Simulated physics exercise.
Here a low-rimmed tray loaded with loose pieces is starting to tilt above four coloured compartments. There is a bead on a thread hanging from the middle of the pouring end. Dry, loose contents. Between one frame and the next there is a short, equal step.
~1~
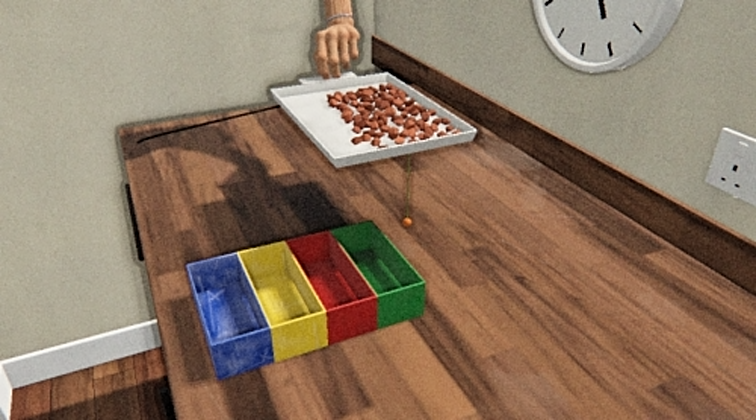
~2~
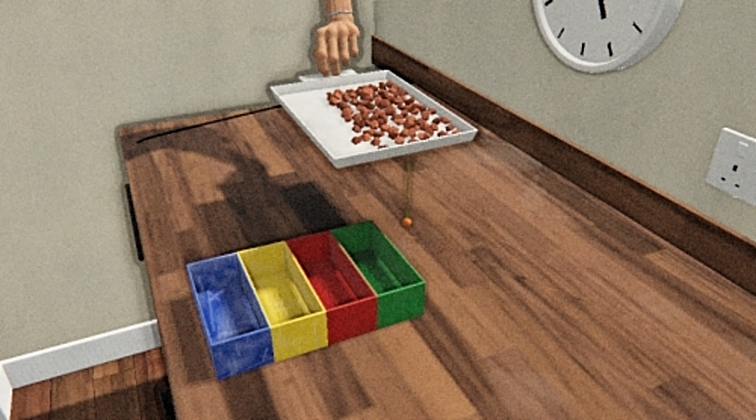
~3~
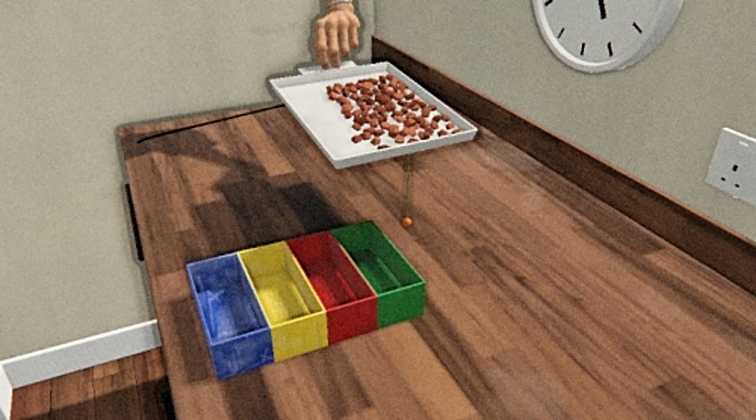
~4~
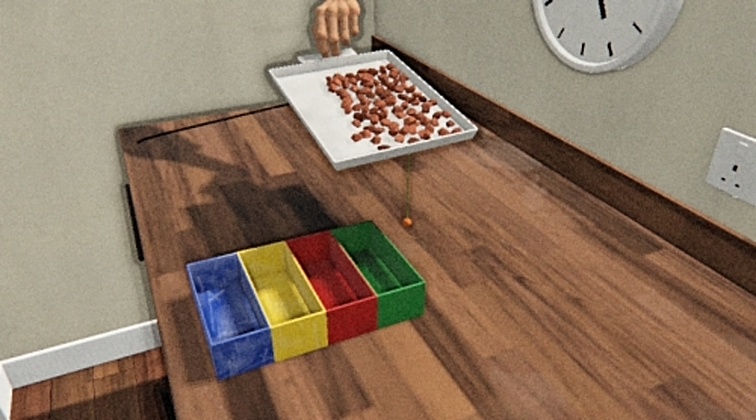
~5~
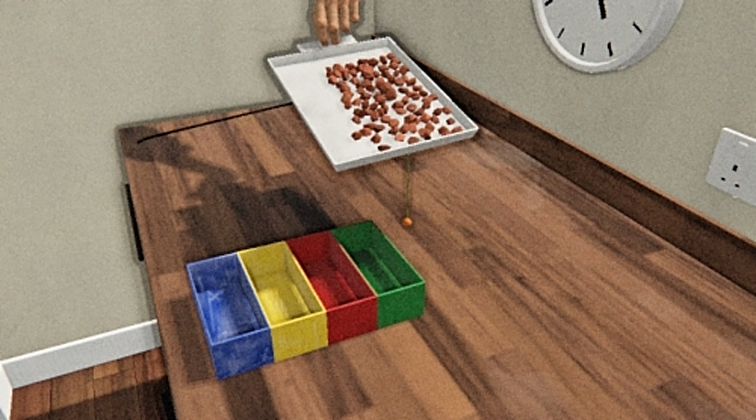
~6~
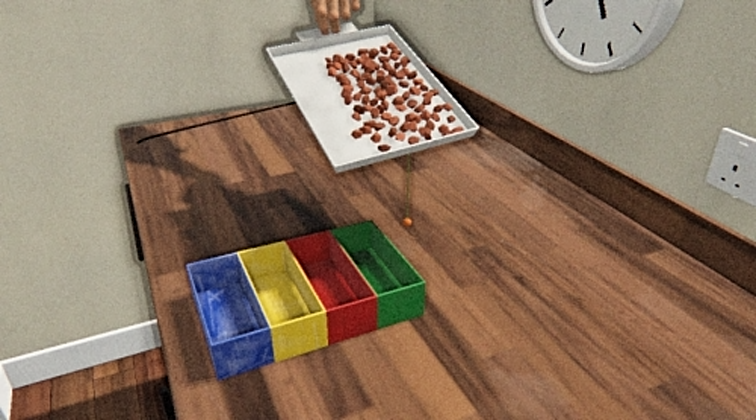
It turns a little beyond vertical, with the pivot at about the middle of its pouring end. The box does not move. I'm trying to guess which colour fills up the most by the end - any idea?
Go with green; that cell ends fullest.
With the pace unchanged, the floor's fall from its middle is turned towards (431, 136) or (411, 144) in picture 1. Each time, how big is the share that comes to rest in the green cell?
First case about 0 percent; second case about 10 percent.
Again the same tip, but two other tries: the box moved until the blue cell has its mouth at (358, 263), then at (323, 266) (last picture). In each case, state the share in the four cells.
Around 90 per cent for the first position, around 90 per cent for the second.
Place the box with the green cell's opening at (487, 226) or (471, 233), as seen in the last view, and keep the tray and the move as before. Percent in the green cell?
Trial 1 around 0 percent, trial 2 around 0 percent.
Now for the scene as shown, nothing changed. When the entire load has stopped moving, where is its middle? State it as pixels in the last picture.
Once it all stops, the middle lies near (393, 289).
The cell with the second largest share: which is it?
Number two is red.
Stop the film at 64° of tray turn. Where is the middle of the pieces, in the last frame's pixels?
The middle of the pieces shows up near (392, 138).
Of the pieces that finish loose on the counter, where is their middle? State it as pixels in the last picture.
The centre sits close to (444, 293).
Soon after the last picture, tray tipped steeply; most on the tray; a small part falling or outside the box.
A little later, tray tipped past a quarter turn; a small part on the tray; about a third in the green cell; a small part in the red cell; about a third falling or outside the box.
Later still, tray tipped past a quarter turn; about half in the green cell; a small part in the red cell; about a third falling or outside the box.
At rest, tray tipped past a quarter turn; about half in the green cell; a small part in the red cell; none in the blue cell; none in the yellow cell; about a third outside the box.
